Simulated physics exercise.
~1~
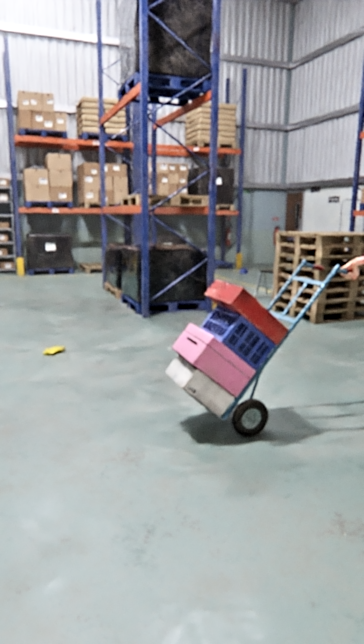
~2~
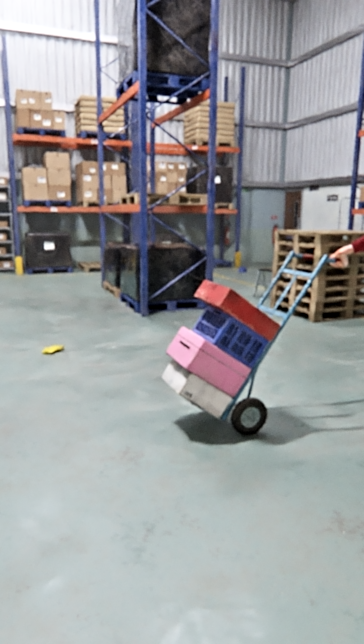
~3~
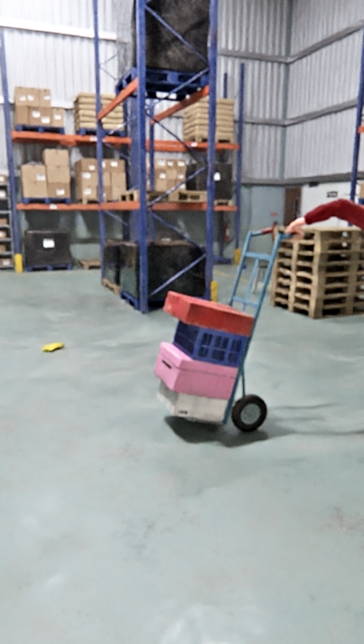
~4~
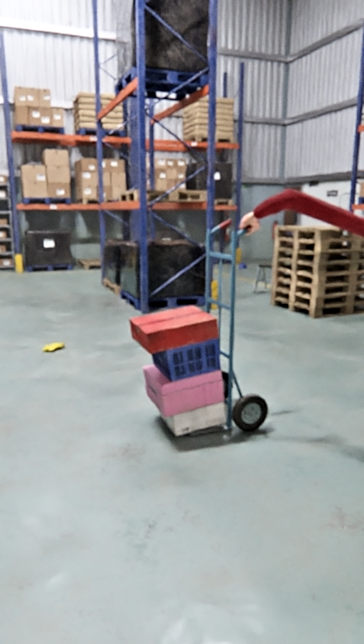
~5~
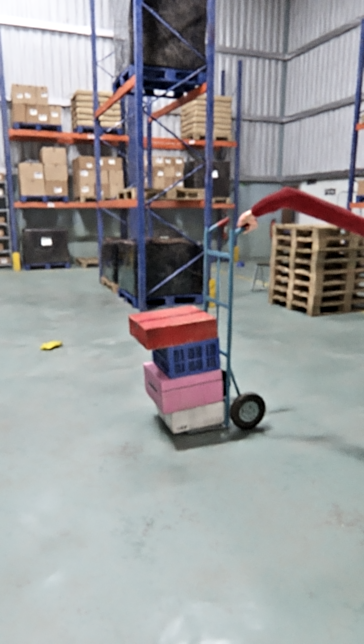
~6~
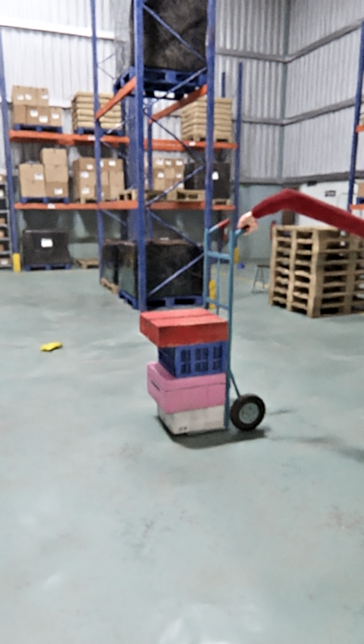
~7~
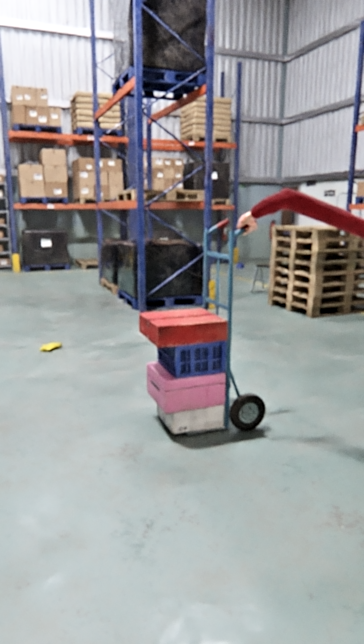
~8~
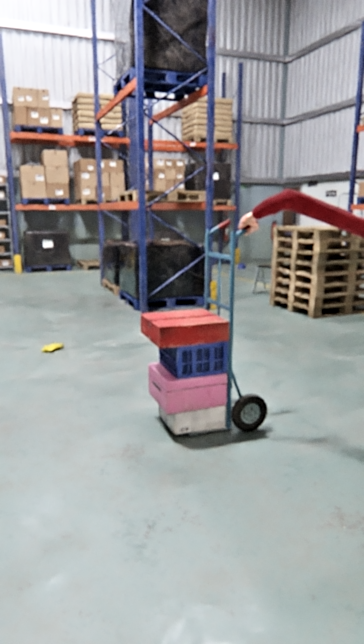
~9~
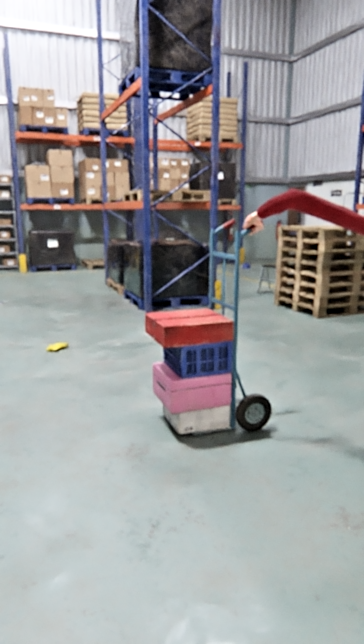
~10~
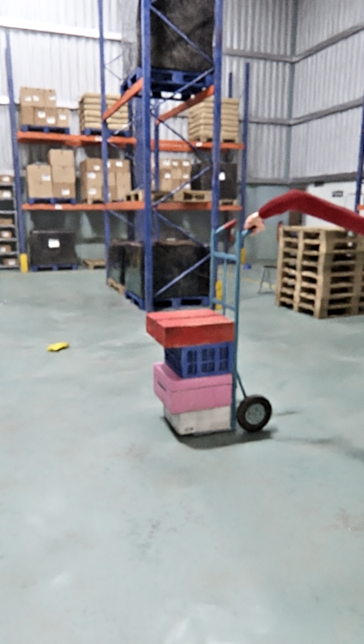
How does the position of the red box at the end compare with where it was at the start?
At the end the red box is further left and slightly lower than at the start, sitting level on top of the stack instead of leaning back with the tilted truck.
